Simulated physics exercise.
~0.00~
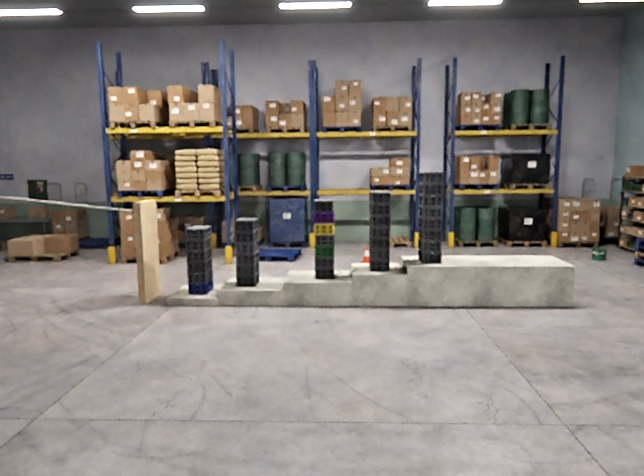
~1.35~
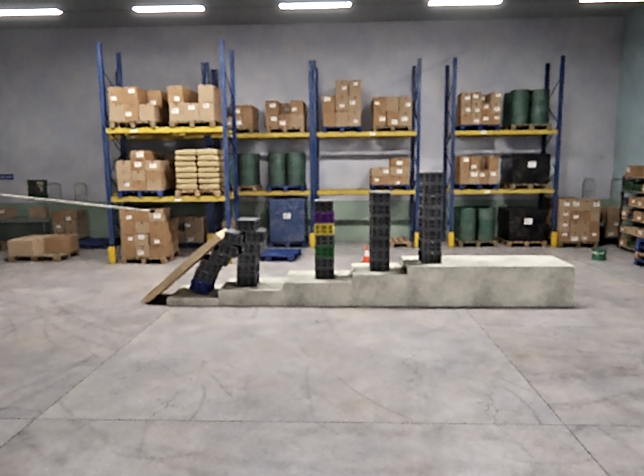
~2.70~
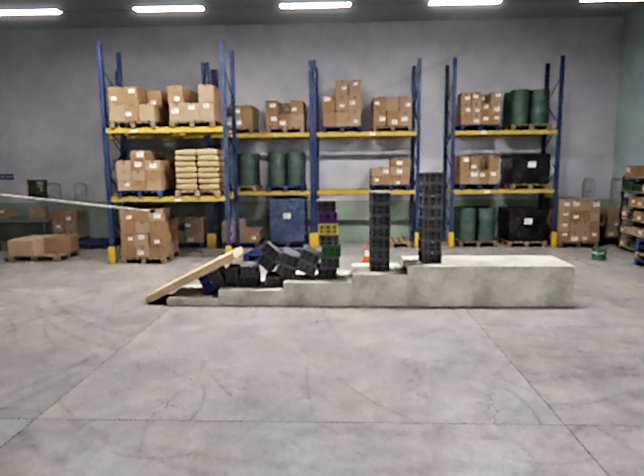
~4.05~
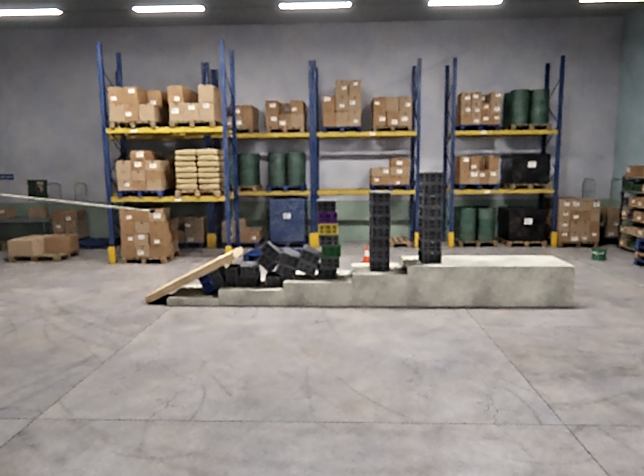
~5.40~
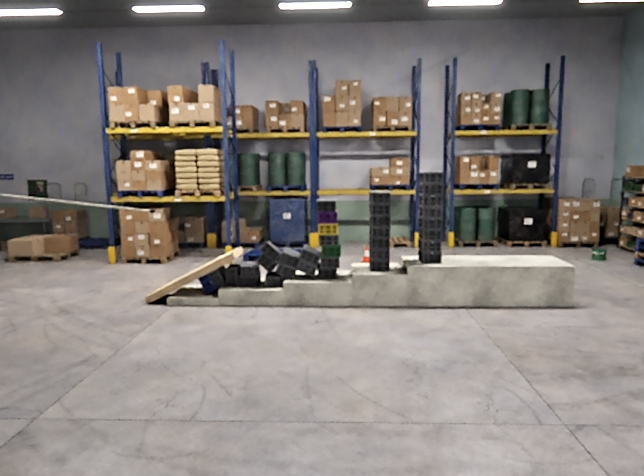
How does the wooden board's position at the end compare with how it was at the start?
At the start the board stood upright to the left of the crates, but by the end it had tipped over to the right and lay on its side at a slant against the fallen crates.
In a warehouse, a long pole from the left tipped an upright wooden board rightward onto a row of crate stacks on rising steps. The first two stacks toppled against the middle one, whose purple and yellow crates stayed up, as did the last two stacks.
